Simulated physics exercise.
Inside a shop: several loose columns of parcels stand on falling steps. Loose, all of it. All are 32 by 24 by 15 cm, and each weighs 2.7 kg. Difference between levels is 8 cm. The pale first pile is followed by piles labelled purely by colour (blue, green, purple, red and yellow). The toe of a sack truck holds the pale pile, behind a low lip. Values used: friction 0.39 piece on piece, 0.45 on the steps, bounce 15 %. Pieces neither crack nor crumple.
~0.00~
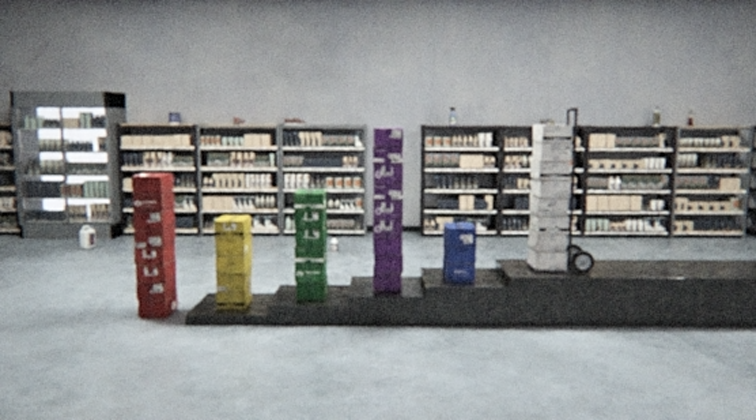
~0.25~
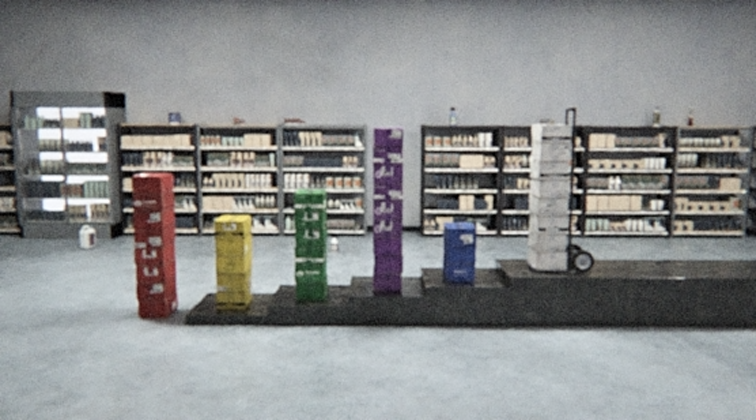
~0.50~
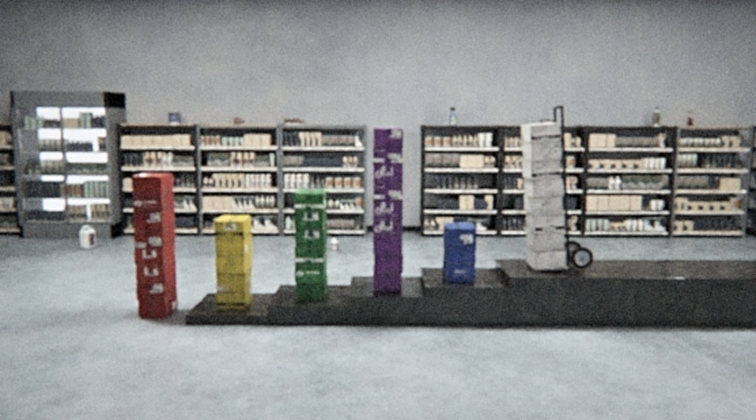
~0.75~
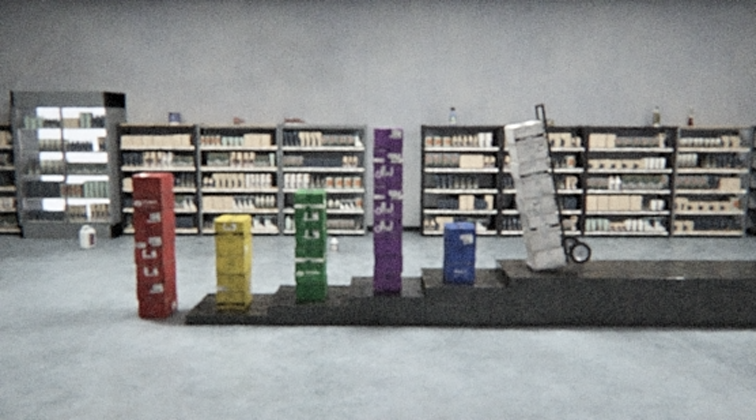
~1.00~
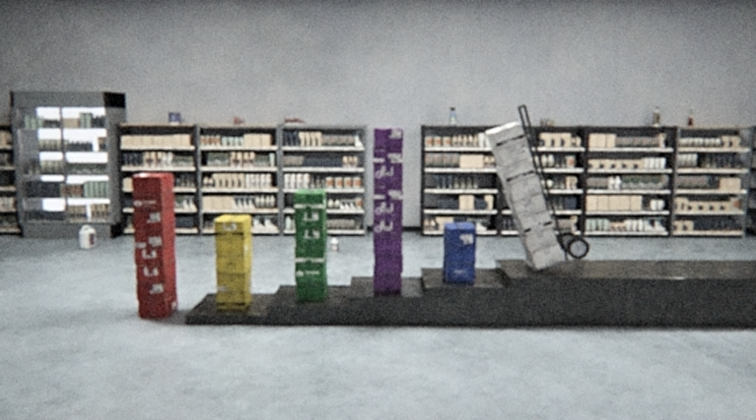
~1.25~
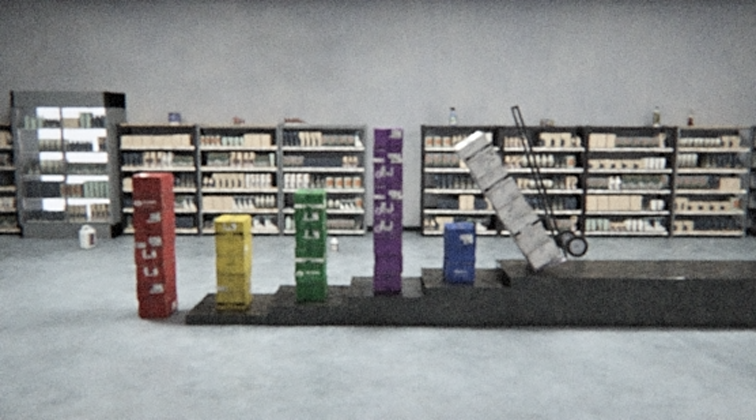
A tall stack of white boxes on a hand truck stood above stepped piles of blue, purple, green, yellow and red boxes, then tilted left with the truck, leaning farther than its frame.
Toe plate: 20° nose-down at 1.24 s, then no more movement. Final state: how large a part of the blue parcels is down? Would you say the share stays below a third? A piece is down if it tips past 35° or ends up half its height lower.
Yes.
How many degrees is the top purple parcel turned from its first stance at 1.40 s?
It's at some 0 degrees.
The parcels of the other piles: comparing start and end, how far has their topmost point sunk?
About 0 cm.
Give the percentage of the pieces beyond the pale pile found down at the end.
The share is about 0 in a hundred.
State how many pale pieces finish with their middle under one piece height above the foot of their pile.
4.
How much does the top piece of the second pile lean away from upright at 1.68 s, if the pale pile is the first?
Measured from upright, roughly 0°.
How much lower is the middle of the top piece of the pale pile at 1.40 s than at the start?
30 cm.
By 1.40 s, 8 of the pale pile down; none of the 3 blue parcels down (0 of 31 in all colours); top blue parcel unmoved.
By 1.68 s, 8 of the pale pile down; none of the 3 blue parcels down (0 of 31 in all colours); top blue parcel moved 10 cm; top purple parcel moved 26 mm.
When it is over (3.0 s), 8 of the pale pile down; none of the 3 blue parcels down (0 of 31 in all colours); top blue parcel moved 9 cm; top purple parcel moved 20 mm. That is 0 per cent. In pixels of the last frame, middles, top blue parcel near (448, 234), top purple parcel near (386, 137).
